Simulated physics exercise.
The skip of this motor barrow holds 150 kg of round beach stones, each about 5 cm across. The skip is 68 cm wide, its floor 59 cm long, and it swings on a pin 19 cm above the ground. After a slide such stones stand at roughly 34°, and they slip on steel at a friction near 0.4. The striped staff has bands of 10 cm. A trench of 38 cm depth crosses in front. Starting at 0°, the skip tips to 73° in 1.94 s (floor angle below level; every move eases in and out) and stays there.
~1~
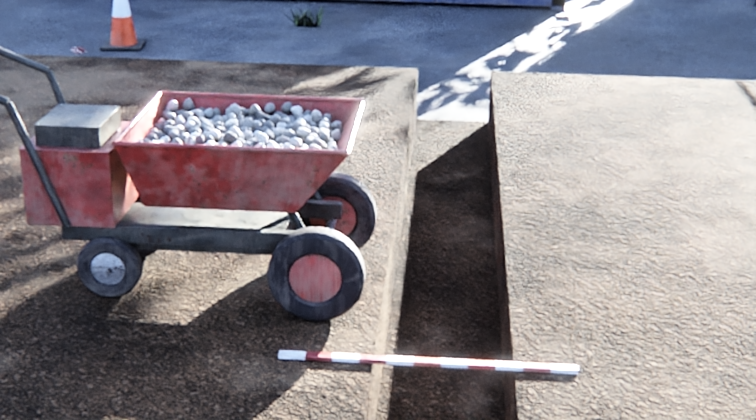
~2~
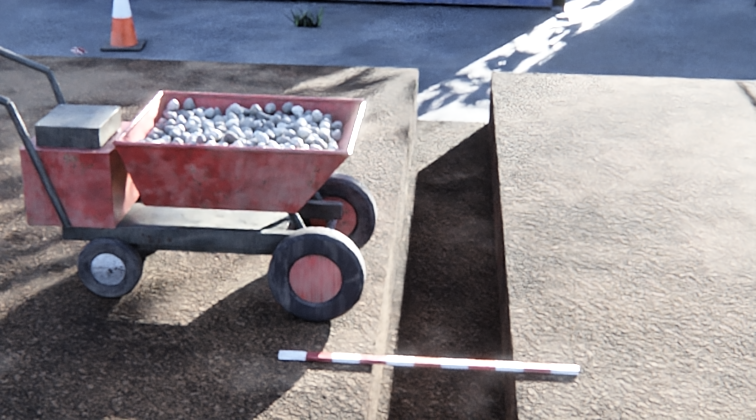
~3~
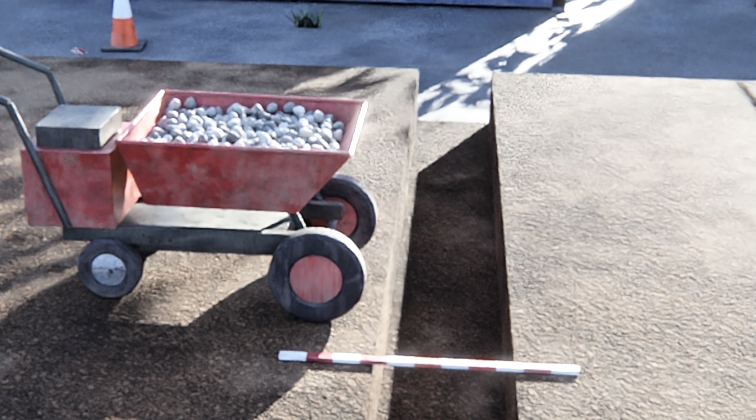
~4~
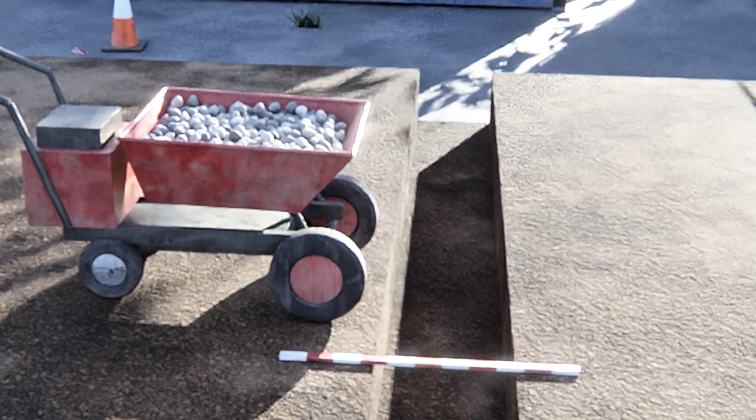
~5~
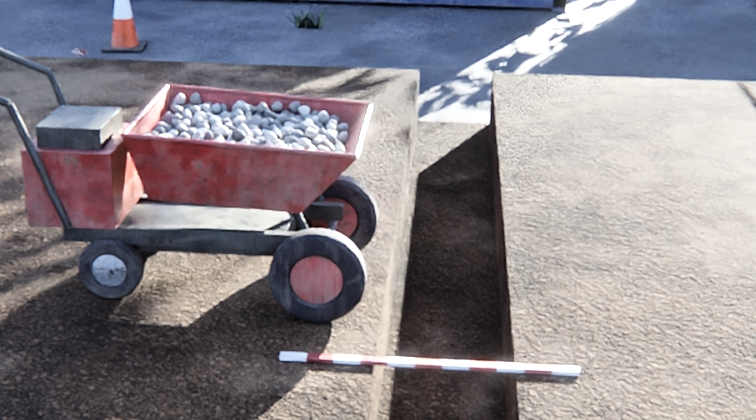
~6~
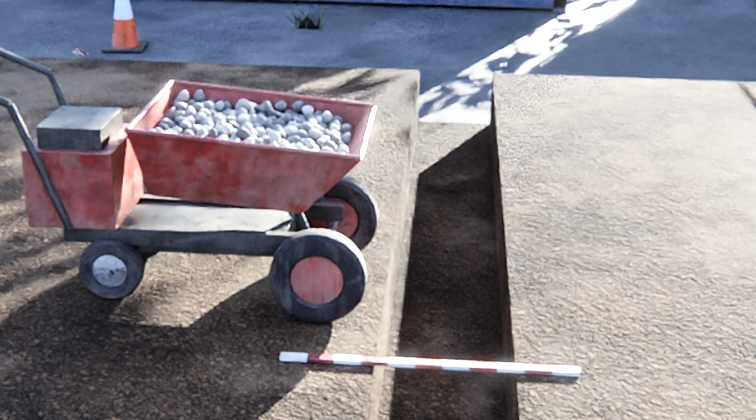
On sunlit, rough paved ground beside a trench, a red motor barrow stands with its skip full of round grey stones, a striped staff lying in front. The skip sits level at first, then its left end rises slightly, tilting it gently toward the right, while the wheels stay still.
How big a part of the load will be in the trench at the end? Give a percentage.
Roughly 61 per cent ends in the trench.
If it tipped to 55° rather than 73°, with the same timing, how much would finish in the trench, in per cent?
In that case some 60 per cent.
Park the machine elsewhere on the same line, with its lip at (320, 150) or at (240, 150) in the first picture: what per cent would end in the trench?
Near 90 per cent from the first place, 100 from the second.
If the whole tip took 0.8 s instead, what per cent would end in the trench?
It would be near 45 per cent.
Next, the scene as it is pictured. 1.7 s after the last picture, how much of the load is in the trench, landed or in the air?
Some 45 per cent.
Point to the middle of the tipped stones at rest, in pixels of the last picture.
Their middle is at about (491, 353).
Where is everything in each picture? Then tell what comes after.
The first frame shows lip at (348, 153), floor tilted 0°, highest stones at (250, 115).
In the second frame, the skip is at 0°, its lip at (349, 154); the top of the load is at (251, 115).
In the third frame, the skip is at 1°, its lip at (351, 155); the top of the load is at (238, 112).
In the fourth frame, the skip is at 2°, its lip at (354, 155); the top of the load is at (222, 115).
The fifth frame shows lip at (357, 157), floor tilted 3°, highest stones at (219, 112).
The sixth frame shows lip at (361, 159), floor tilted 5°, highest stones at (205, 107).
Then, 1.2 s after the last picture the floor is at 62°, 92 % in the skip, 8 % in the trench; the foremost stones are at (503, 280).
Then, 1.7 s after the last picture the floor is at 73°, 22 % in the skip, 44 % in the trench, 35 % past the trench; the foremost stones are at (679, 292).
Then, 2.1 s after the last picture the floor is at 73°, 4 % in the skip, 56 % in the trench, 39 % past the trench; the foremost stones are past the picture's edge.
Then, 4.0 s after the last picture the floor is at 73°, 0 % in the skip, 61 % in the trench, 39 % past the trench; the foremost stones are past the picture's edge.
